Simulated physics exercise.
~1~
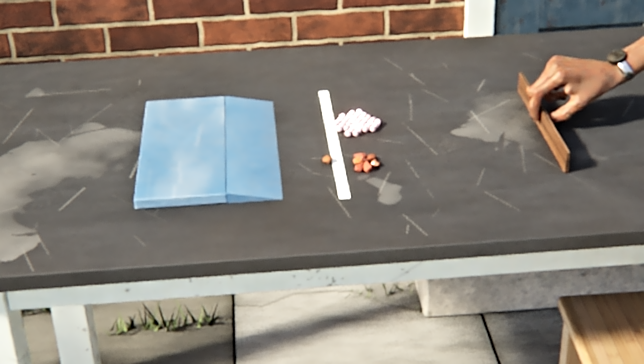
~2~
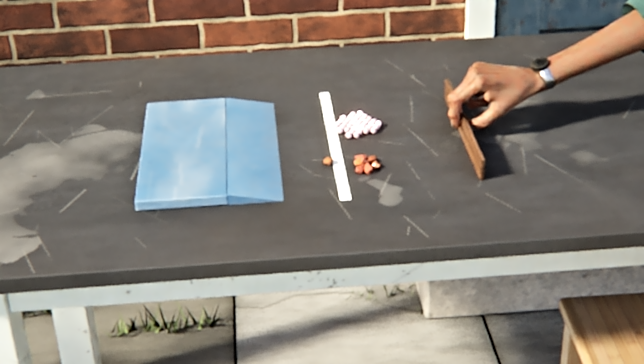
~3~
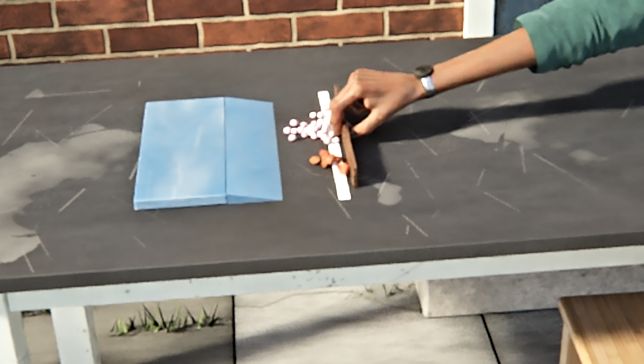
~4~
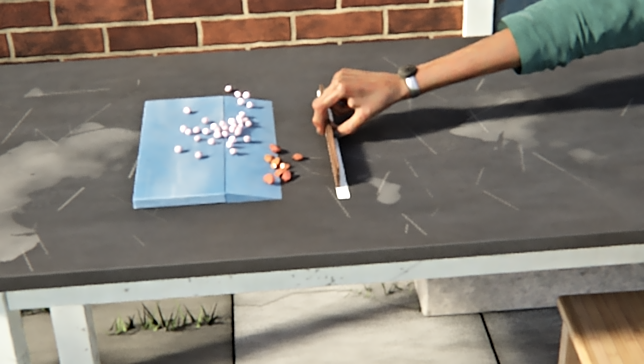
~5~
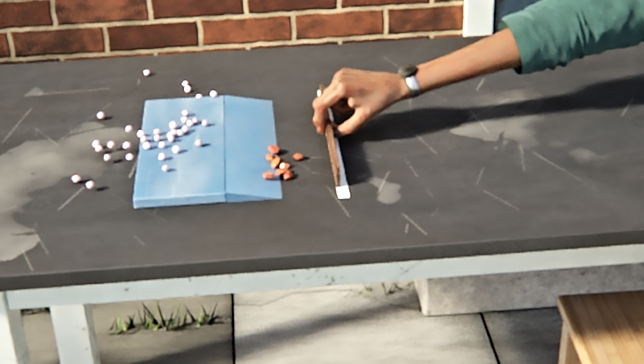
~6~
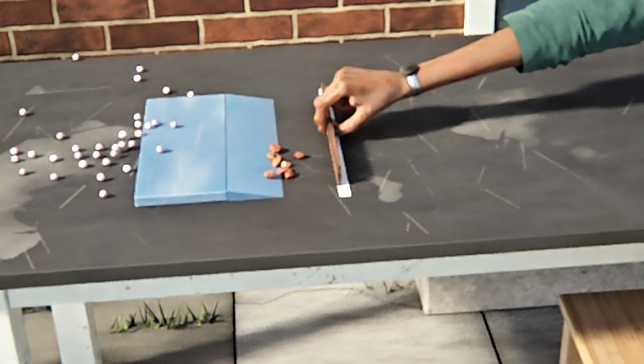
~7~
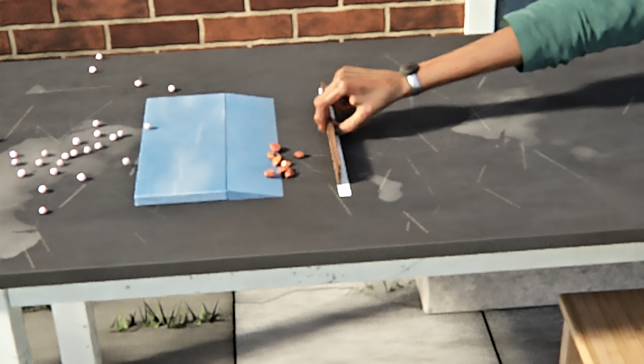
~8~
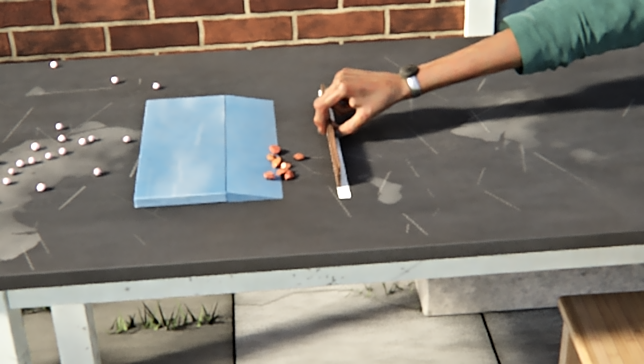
In this clip, a hand slides a wooden strip left across a dark table to a line of white tape, pushing two groups of small pieces; the white ones scatter over the blue ramp and beyond it, while the orange ones stop around its near right edge.
